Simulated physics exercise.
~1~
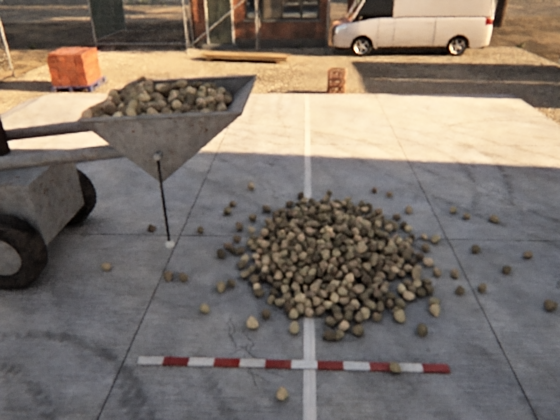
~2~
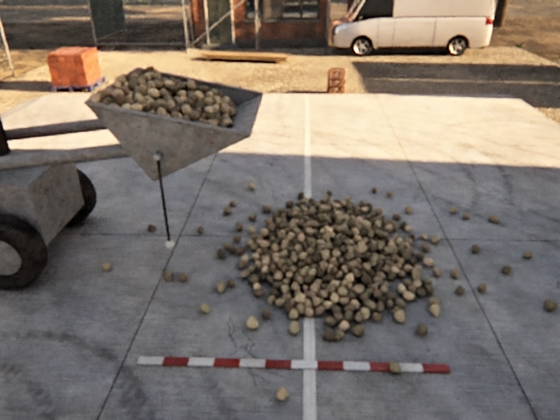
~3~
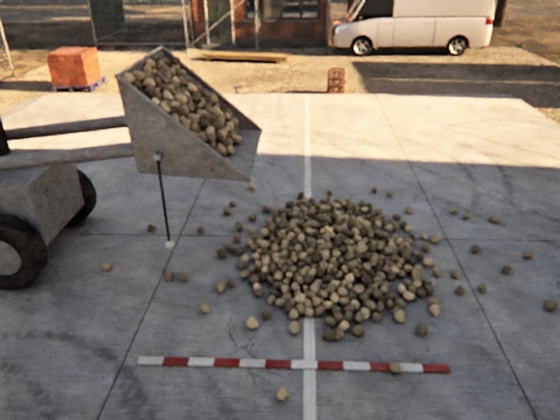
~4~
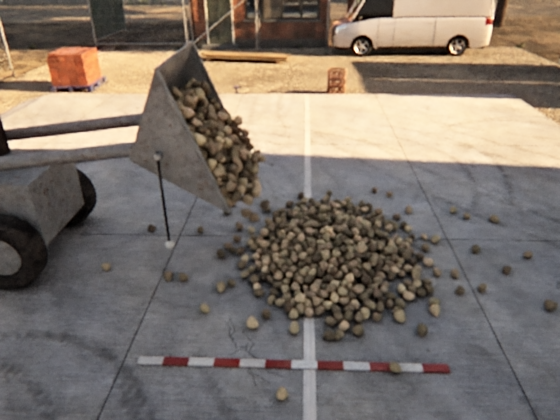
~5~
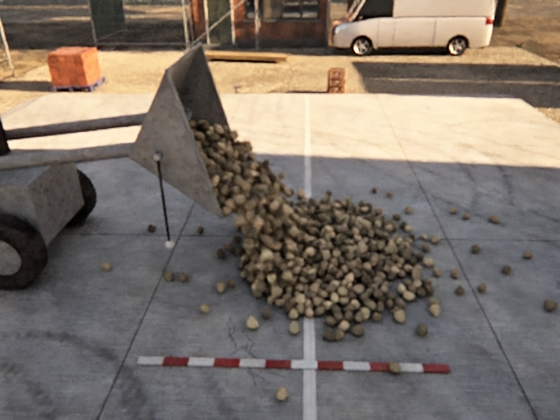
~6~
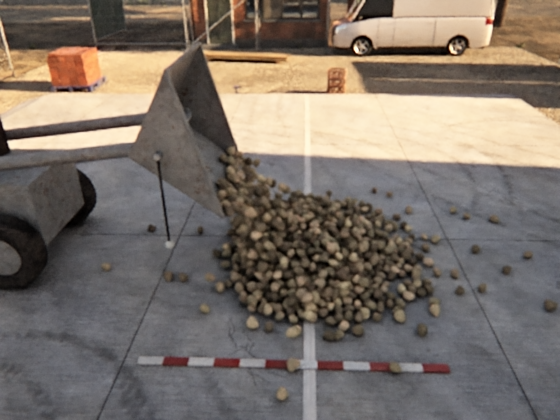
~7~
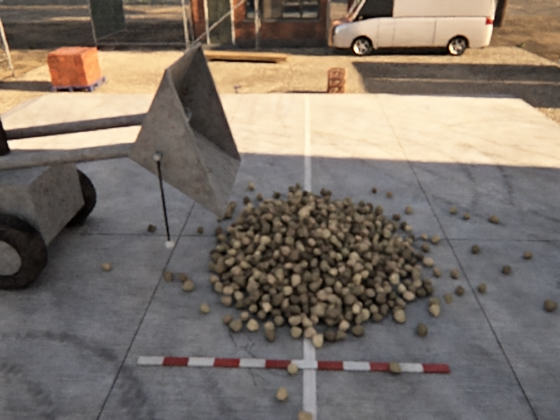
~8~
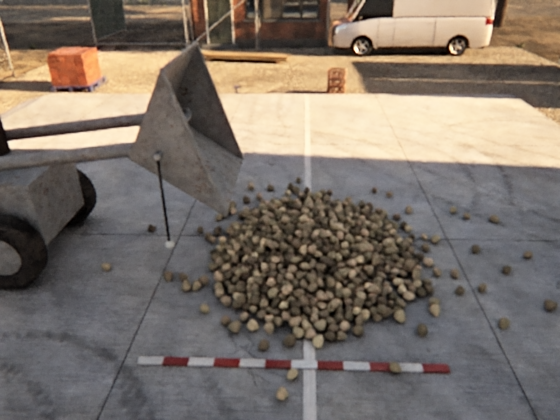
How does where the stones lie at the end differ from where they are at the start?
At the start the stones are split between the raised bucket on the left and a pile on the ground. By the end the bucket's stones have come down, and they all lie on the ground, nearly all in one broader heap across the painted line.
